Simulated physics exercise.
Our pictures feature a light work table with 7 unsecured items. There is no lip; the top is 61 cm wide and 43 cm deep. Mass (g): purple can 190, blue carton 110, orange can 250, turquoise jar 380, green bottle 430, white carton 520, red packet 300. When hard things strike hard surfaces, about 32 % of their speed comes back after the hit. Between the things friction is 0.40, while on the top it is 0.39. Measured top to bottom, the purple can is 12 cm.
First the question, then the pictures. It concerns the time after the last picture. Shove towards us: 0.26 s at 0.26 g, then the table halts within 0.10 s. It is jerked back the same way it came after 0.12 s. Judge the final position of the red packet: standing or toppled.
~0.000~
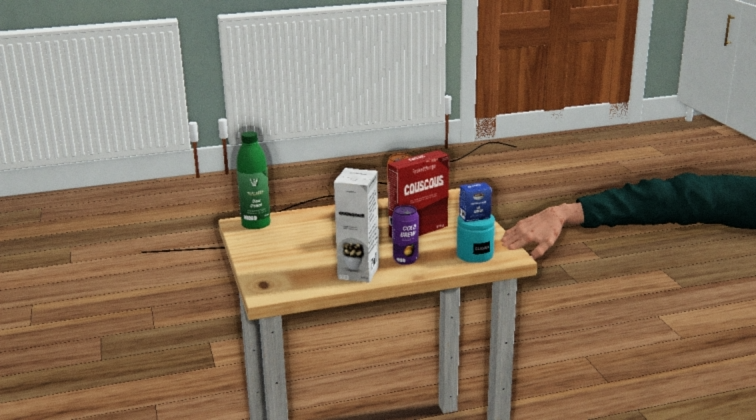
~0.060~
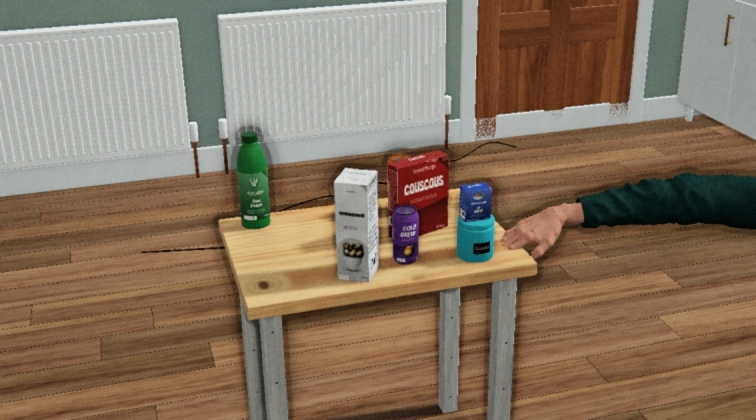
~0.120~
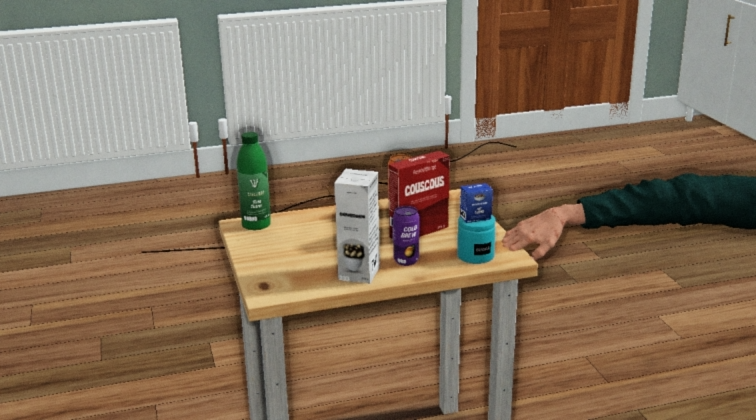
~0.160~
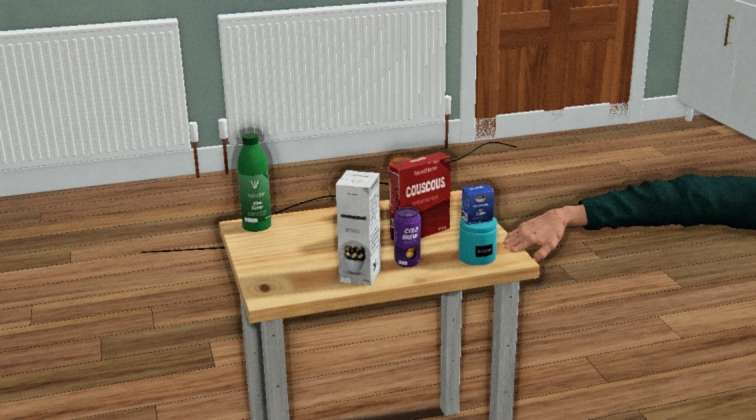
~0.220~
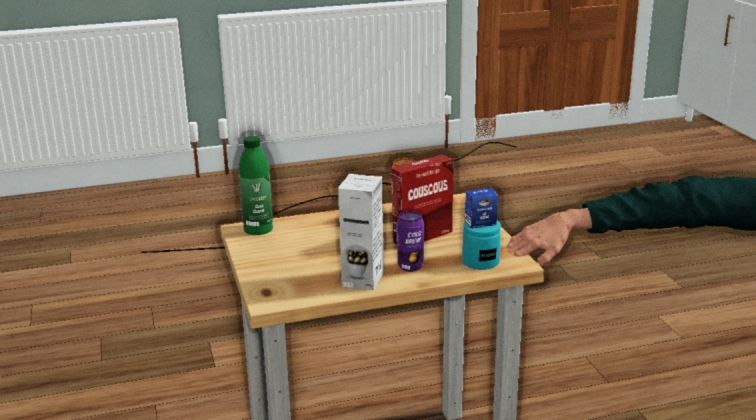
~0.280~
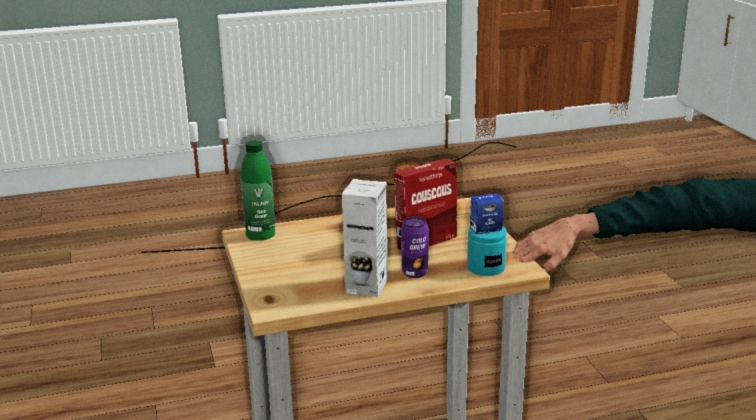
Toppled.
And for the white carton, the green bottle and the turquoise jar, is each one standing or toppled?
Well, the white carton holds steady, the green bottle tumbles down, and the turquoise jar holds steady.
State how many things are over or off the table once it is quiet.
The number is 3.
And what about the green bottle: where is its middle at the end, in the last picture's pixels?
You'll see it about at (266, 237) in the last picture.
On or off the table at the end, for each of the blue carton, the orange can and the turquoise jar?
Once it all settles, the blue carton leaves its surface, the orange can stays on its surface and the turquoise jar stays on its surface.
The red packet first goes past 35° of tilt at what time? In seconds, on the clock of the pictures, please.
At around 0.5 seconds on the pictures' clock.
After 0.58 s, table 12 cm from its start; red packet leaning 52° near (460, 239); green bottle leaning 17°; blue carton slid 3 cm.
After 0.88 s, blue carton now off the table; red packet leaning 58° near (440, 217); green bottle on its side.
After 1.08 s, red packet on its side near (431, 224); green bottle on its side; turquoise jar slid 2 cm.
At rest (1.6 s), off the table and tipped over, blue carton; tipped over on the table, green bottle and red packet; the other 4 in place, give or take 5 cm. Seen from the same camera at the end, red packet near (431, 224).
